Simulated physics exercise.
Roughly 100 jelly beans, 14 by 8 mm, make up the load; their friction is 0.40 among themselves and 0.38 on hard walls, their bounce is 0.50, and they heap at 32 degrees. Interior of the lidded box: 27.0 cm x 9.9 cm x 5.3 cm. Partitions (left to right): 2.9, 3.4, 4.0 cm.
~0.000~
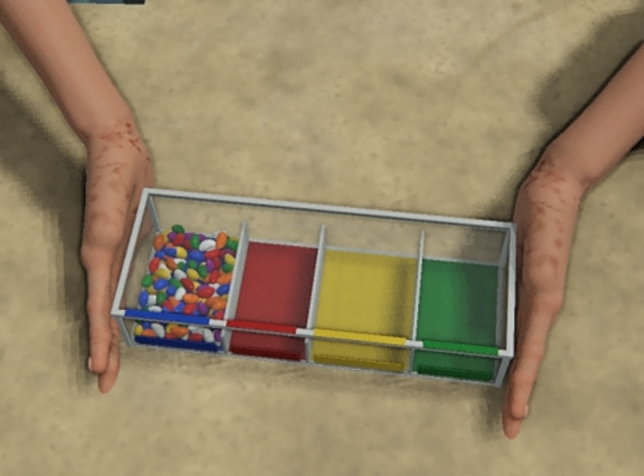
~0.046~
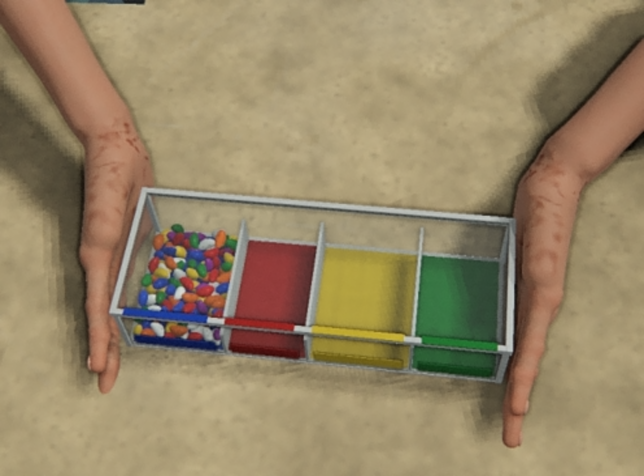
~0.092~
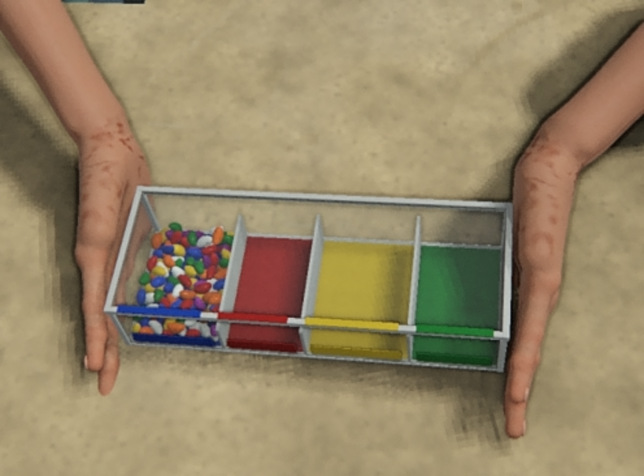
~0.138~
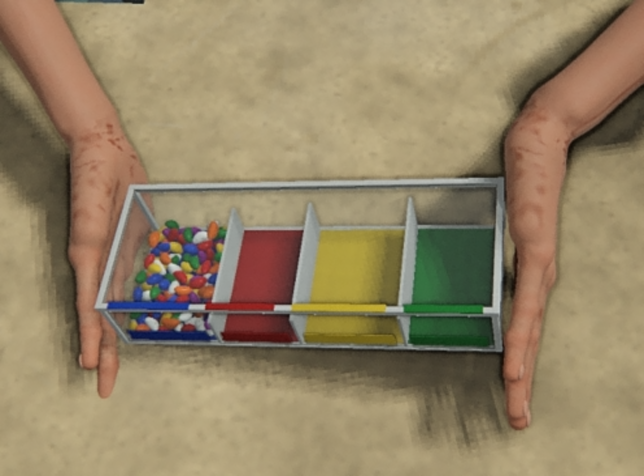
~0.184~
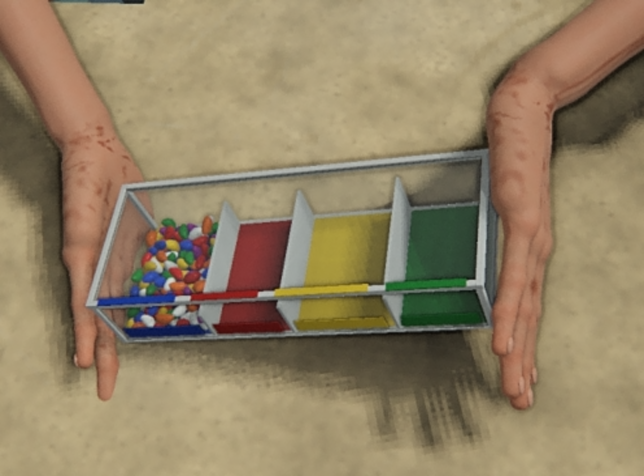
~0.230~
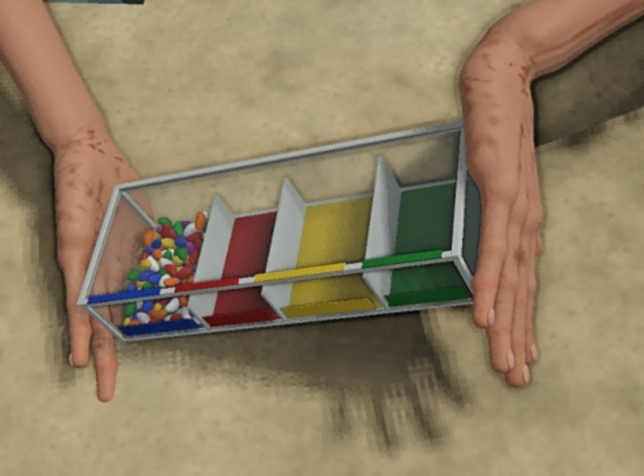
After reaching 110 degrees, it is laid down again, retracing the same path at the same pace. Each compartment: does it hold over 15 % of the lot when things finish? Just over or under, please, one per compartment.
Red: Under, blue: Over, green: Under, yellow: Under.
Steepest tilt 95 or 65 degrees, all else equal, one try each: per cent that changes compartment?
Some 0 and some 0 per cent, respectively.
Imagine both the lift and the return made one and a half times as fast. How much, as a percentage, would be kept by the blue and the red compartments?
That way blue would end with 100 per cent and red with 0 per cent.
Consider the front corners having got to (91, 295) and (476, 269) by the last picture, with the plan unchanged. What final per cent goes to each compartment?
That leaves red with 0 percent, blue with 100, green with 0 and yellow with 0 percent.
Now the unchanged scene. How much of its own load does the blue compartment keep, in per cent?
That compartment keeps close to 100 per cent of its own pieces.
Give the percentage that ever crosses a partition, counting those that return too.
0 per cent or so.
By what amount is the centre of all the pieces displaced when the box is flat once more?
Measured shift: Some 1.0 cm.
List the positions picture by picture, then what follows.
Box tilt 0 degrees, front corners at (118, 311) and (506, 352); blue 100 %, in the first frame.
Box tilt 1 degrees, front corners at (117, 310) and (506, 347), in the second frame.
Box tilt 5 degrees, front corners at (111, 308) and (503, 333), lowest corner left back, in the third frame.
Box tilt 11 degrees, front corners at (102, 305) and (493, 309), lowest corner left back, in the fourth frame.
Box tilt 18 degrees, front corners at (93, 303) and (477, 282), lowest corner left back, in the fifth frame.
Box tilt 24 degrees, front corners at (85, 301) and (453, 253), lowest corner left back; blue 100 %. Its pace works out near 140 degrees a second, in the sixth frame.
After 0.94 s, tilt 109 degrees; blue 100 %.
After 1.41 s, tilt 46 degrees; blue 100 %.
Then, at 1.95 s, tilt 0 degrees; blue 100 %.
By 2.5 s all is still; red 0 %, blue 100 %, green 0 %, yellow 0 %.
